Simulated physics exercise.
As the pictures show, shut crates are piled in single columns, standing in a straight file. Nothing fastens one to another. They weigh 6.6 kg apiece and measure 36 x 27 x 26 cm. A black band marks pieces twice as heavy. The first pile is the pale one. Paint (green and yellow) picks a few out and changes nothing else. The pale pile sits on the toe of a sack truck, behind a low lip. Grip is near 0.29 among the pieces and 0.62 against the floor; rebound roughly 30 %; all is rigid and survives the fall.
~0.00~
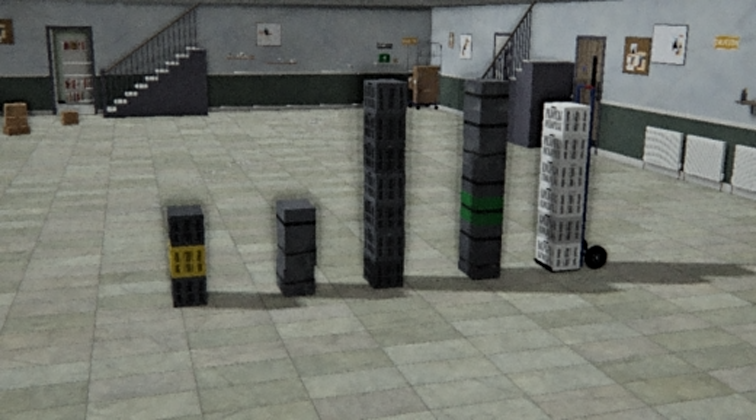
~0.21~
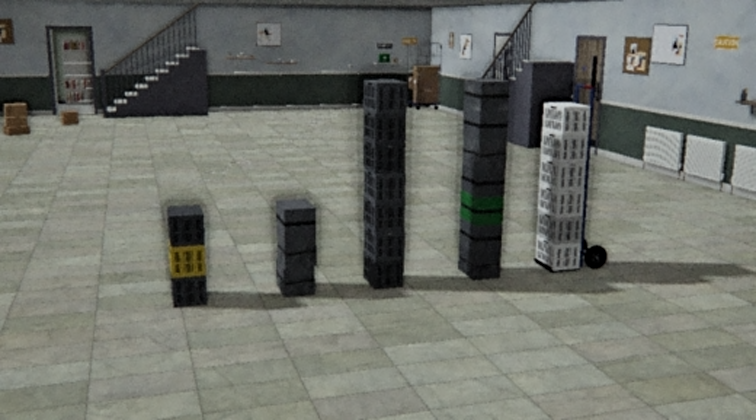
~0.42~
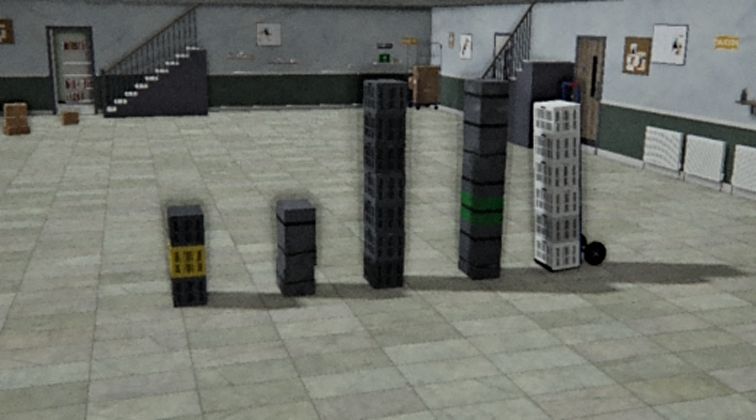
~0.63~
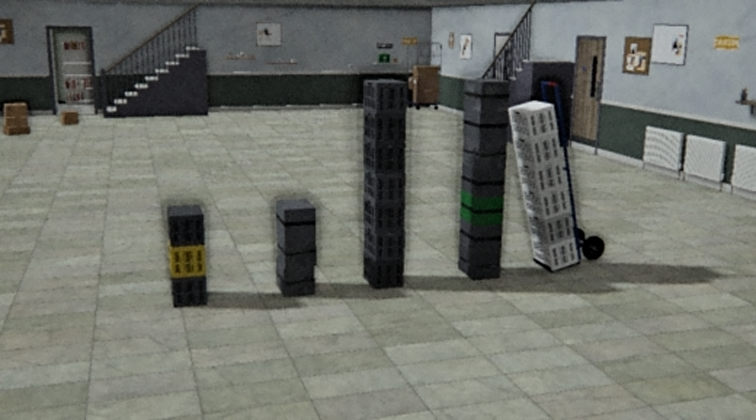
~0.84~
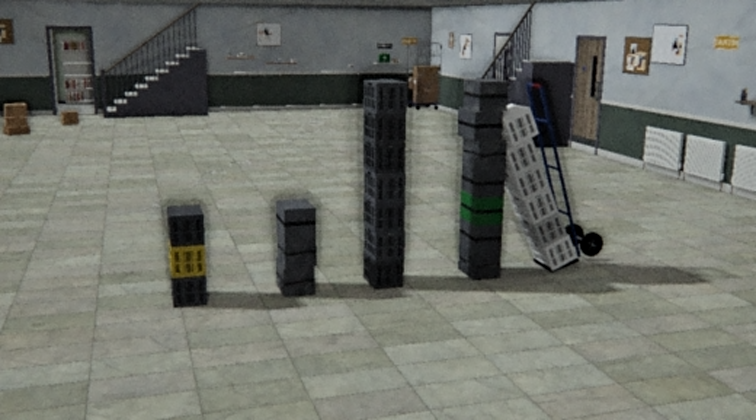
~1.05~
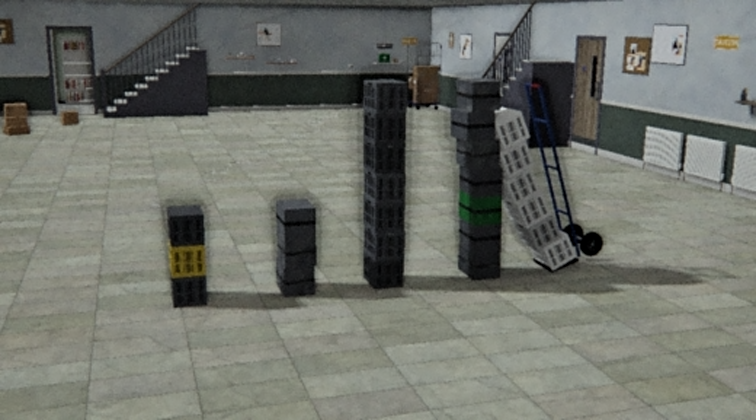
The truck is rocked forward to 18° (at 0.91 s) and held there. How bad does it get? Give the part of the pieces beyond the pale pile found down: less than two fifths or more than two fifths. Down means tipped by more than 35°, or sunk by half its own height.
It comes to upwards of two fifths.
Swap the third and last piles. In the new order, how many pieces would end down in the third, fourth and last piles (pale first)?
In that case third 1, fourth 2, last 6.
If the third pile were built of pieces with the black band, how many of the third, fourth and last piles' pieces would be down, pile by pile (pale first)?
Then third 7, fourth 3, last 2.
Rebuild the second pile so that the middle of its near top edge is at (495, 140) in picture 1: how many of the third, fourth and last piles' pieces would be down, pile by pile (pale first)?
Then third 6, fourth 2, last 2.
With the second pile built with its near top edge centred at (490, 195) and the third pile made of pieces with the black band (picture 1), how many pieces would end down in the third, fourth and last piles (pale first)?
In that case third 0, fourth 0, last 0.
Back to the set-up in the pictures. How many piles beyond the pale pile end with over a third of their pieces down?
4 in all.
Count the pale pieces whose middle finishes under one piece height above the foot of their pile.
2 of them.
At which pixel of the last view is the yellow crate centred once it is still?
Around (116, 286).
Around 1.74 s, 6 of the pale pile down; none of the 20 other crates down, 7 disturbed; green crate tipped 16°.
Around 2.18 s, 6 of the pale pile down; 7 of the 20 other crates down; green crate tipped 41°, 13 cm lower.
Around 2.68 s, 6 of the pale pile down; 13 of the 20 other crates down; green crate tipped 54°, 31 cm lower.
Around 3.48 s, 6 of the pale pile down; 17 of the 20 other crates down; yellow crate on its side; green crate tipped 53°, 32 cm lower.
Finally (5.5 s), 6 of the pale pile down; 17 of the 20 other crates down; yellow crate on its side; green crate tipped 53°, 32 cm lower. That is 85 per cent. Seen by the last camera, middles, yellow crate near (116, 286), green crate near (410, 245).
